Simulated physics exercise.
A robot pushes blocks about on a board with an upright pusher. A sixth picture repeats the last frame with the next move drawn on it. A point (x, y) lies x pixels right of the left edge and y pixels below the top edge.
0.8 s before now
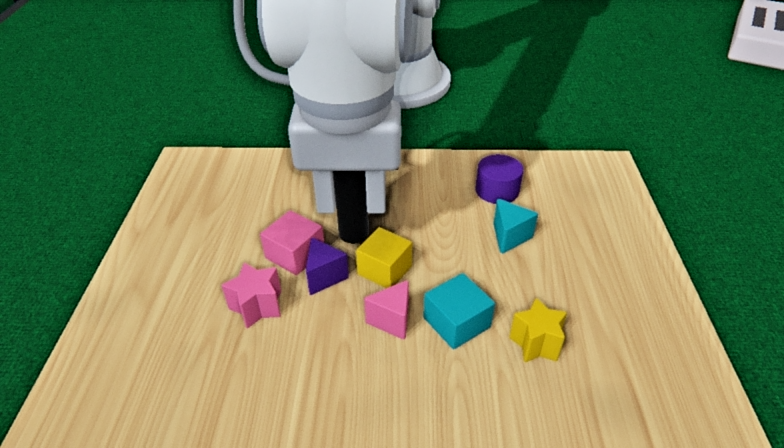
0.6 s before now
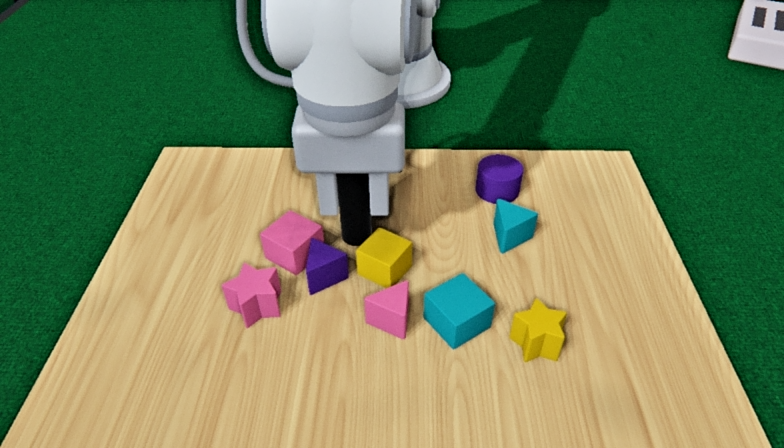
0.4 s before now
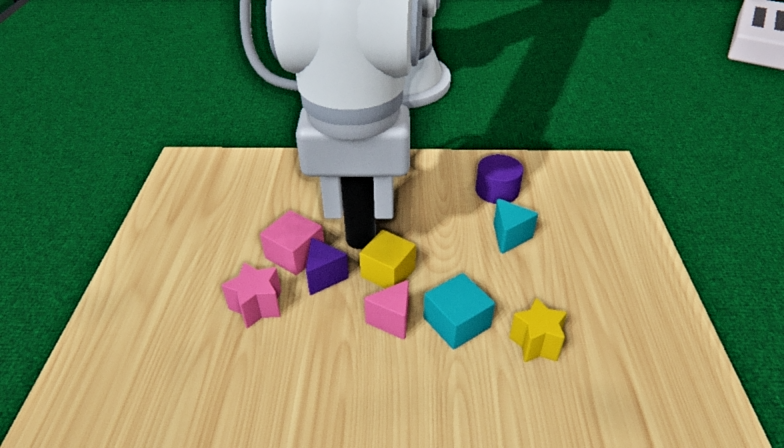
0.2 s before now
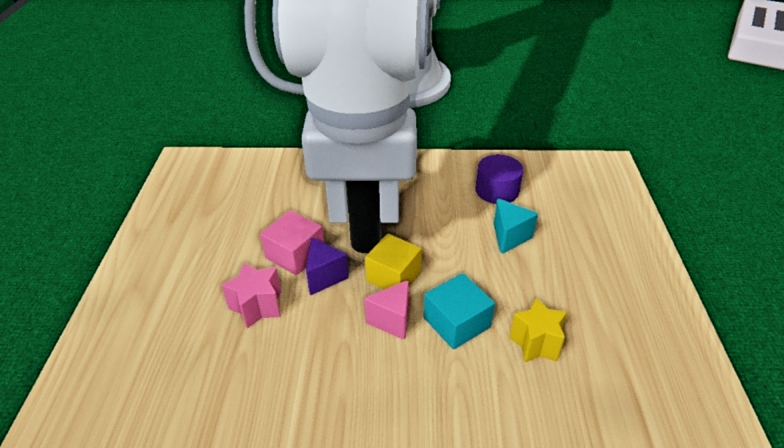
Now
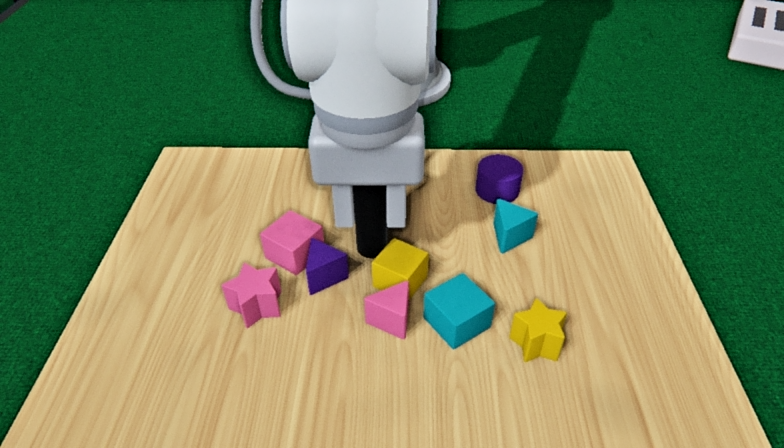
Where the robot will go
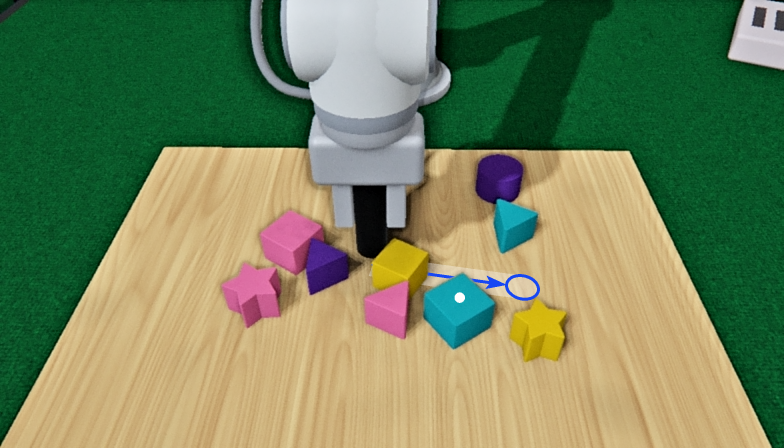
In the video, a robot arm with a black upright pusher nudges a yellow cube slightly right and toward the viewer on a wooden board, while the surrounding pink, purple, turquoise and yellow blocks stay still.
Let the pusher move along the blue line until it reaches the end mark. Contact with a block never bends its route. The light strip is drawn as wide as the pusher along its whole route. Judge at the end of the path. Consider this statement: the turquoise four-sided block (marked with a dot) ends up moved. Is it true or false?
True - the claim holds.
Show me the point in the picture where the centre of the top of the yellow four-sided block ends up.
At roughly (482, 285).
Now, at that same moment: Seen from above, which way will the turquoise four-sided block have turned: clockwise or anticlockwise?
With the clock.
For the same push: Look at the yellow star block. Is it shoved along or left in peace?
From what I can tell, it will keep its place.
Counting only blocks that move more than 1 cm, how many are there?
Two blocks.
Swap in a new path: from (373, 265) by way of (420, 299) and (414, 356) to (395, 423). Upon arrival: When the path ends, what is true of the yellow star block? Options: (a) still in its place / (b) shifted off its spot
Answer: B.
Drawn move, from (373, 265) directly to (522, 287); the dot is on the turquoise four-sided block.
What follows on the original path. One third of the way, pusher (424, 256); yellow four-sided block (443, 273), turned 35° clockwise; turquoise four-sided block (468, 305), turned 15° clockwise.
Two thirds of the way, pusher (474, 263); yellow four-sided block (480, 284), turned 65° clockwise; turquoise four-sided block (484, 322), turned 45° clockwise.
At the end, pusher (526, 270); purple triangular block still; yellow four-sided block (482, 285), turned 70° clockwise; turquoise four-sided block (484, 323), turned 45° clockwise; yellow star block still.
